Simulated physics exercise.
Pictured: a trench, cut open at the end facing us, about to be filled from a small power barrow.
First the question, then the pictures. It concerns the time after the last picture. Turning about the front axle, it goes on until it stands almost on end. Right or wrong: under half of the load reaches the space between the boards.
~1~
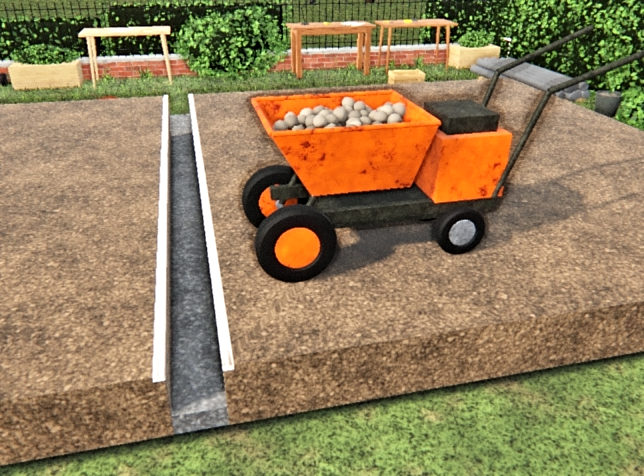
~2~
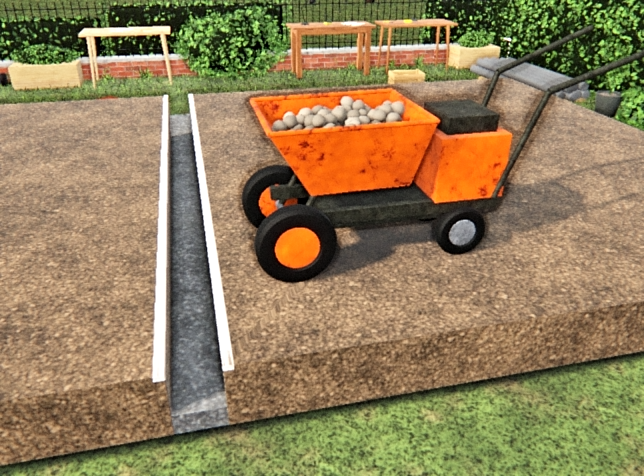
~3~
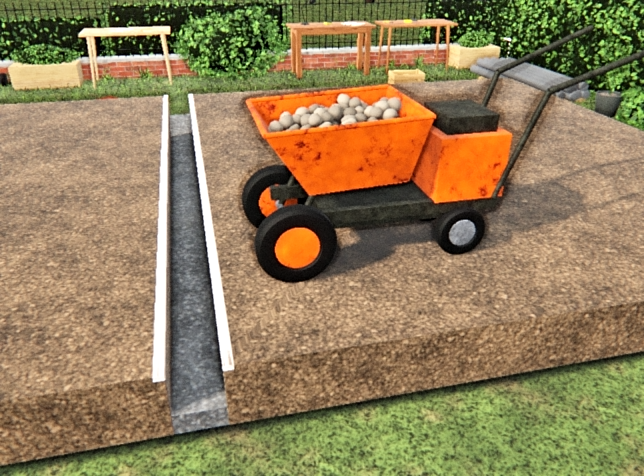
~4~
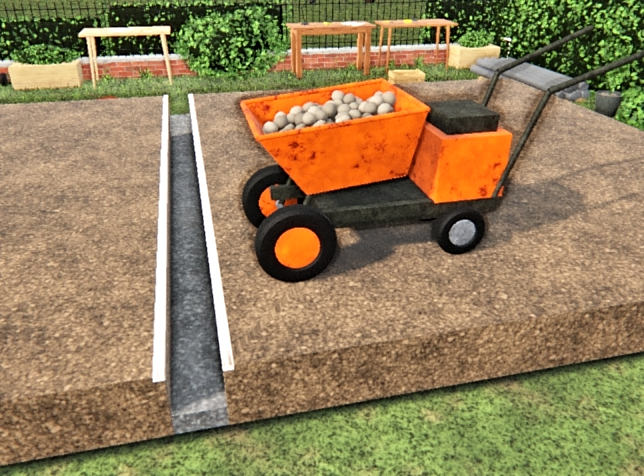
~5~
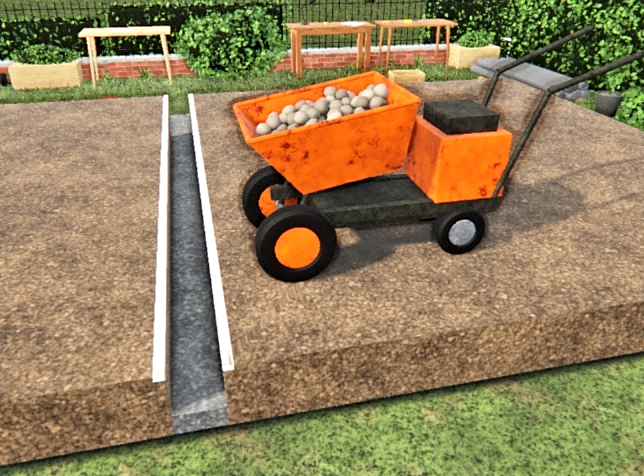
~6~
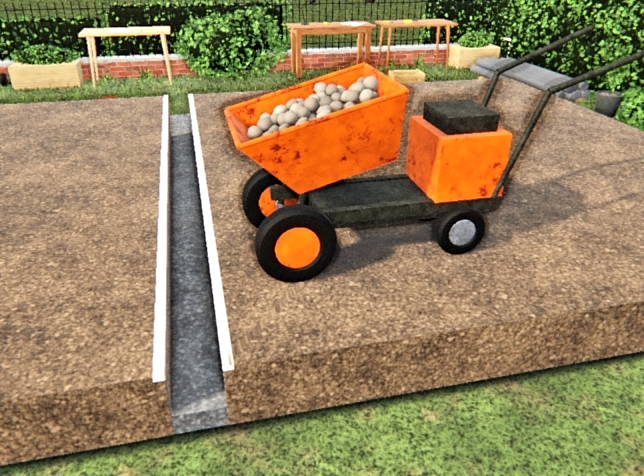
Right.
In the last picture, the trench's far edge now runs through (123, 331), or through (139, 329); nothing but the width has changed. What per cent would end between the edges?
Respectively, 60 % and 50 %.
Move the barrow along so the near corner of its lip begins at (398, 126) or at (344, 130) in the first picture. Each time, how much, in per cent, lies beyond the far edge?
Roughly 0 percent first, then roughly 10 percent.
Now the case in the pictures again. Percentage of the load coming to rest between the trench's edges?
It works out to roughly 25 percent of the load.
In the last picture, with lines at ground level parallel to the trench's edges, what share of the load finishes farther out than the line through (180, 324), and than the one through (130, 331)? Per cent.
I'd put it near 80 in a hundred, then near 60 in a hundred.
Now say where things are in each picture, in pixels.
The first frame shows lip of the skip near (272, 135), level; top of the load near (355, 117), river pebbles; first edge of the trench near (222, 317); far edge near (160, 326), the trench under half as wide as the skip, and about as deep as wide.
The second frame shows lip of the skip near (270, 135), level; top of the load near (354, 116).
The third frame shows lip of the skip near (266, 136), tipped barely; top of the load near (347, 117).
The fourth frame shows lip of the skip near (259, 139), tipped a little; top of the load near (353, 121).
The fifth frame shows lip of the skip near (250, 142), tipped a little; top of the load near (357, 103).
The sixth frame shows lip of the skip near (239, 147), tipped clearly; top of the load near (348, 97); first edge of the trench near (222, 317); far edge near (160, 326).
Shortly afterwards, skip tipped steeply; the whole lot in the skip.
Next, skip tipped steeply; all but a few in the skip; only a few beyond it; a little falling.
Some moments later, skip tipped right over; near a third in the skip; only a few in or heaped over the trench; near two thirds beyond it; only a few falling.
In the end, skip tipped right over; near a quarter in or heaped over the trench; the bulk beyond it.
